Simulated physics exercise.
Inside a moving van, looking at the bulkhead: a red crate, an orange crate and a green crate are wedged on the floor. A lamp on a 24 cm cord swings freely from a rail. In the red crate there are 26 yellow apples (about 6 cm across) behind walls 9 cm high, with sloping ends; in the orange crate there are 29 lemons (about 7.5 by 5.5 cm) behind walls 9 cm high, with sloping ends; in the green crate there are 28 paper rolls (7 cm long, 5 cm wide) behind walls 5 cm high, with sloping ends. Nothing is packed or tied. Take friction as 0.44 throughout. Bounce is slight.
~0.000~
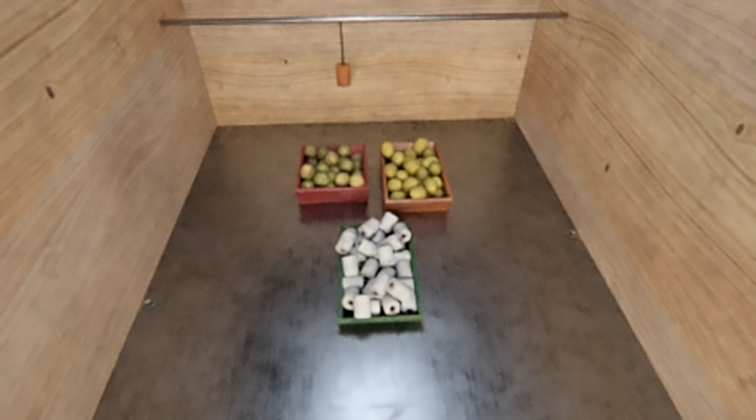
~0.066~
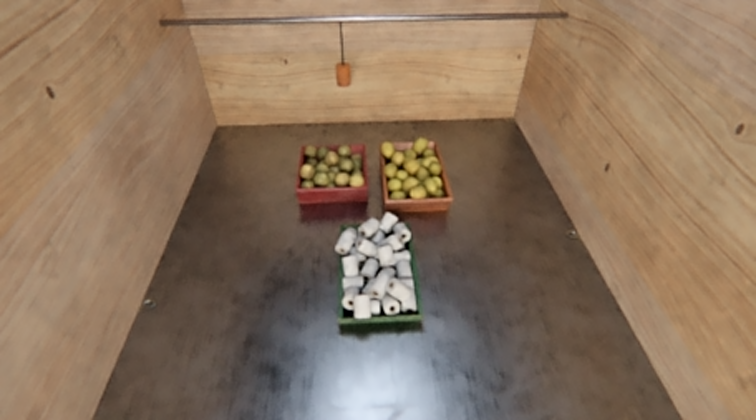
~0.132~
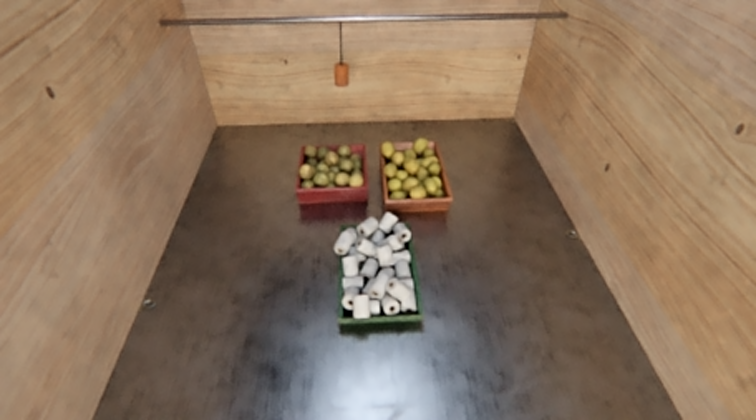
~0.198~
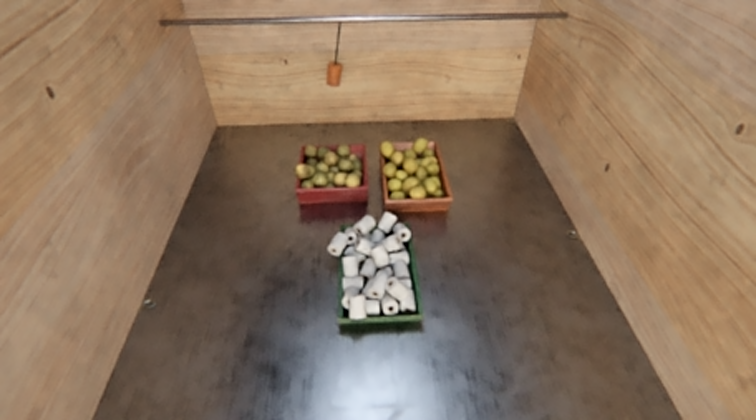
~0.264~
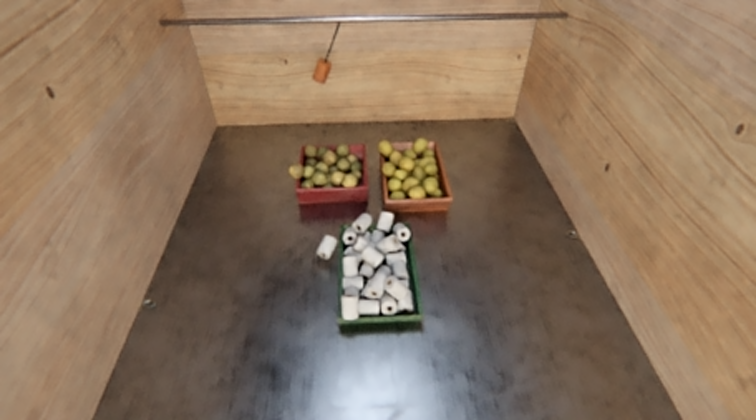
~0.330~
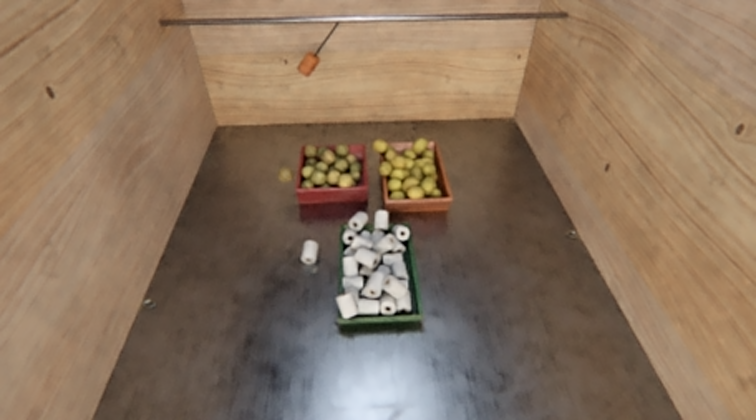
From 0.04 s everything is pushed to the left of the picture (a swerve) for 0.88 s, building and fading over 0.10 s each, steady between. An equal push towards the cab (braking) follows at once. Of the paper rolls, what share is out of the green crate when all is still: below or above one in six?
It sheds more than a sixth of them.
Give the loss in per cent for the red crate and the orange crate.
Lost: Red crate 10, orange crate 5 per cent.
After 0.66 s, red crate 25 in, 1 out, orange crate 27 in, 2 out and green crate 22 in, 6 out.
After 1.08 s, red crate 24 in, 2 out, orange crate 27 in, 2 out and green crate 19 in, 9 out.
After 1.65 s, red crate 24 in, 2 out, orange crate 27 in, 2 out and green crate 18 in, 10 out.
Outcome (at 2.40 s), red crate 24 in, 2 out, orange crate 27 in, 2 out and green crate 18 in, 10 out. Asked share, 10 of 28, 36 per cent.
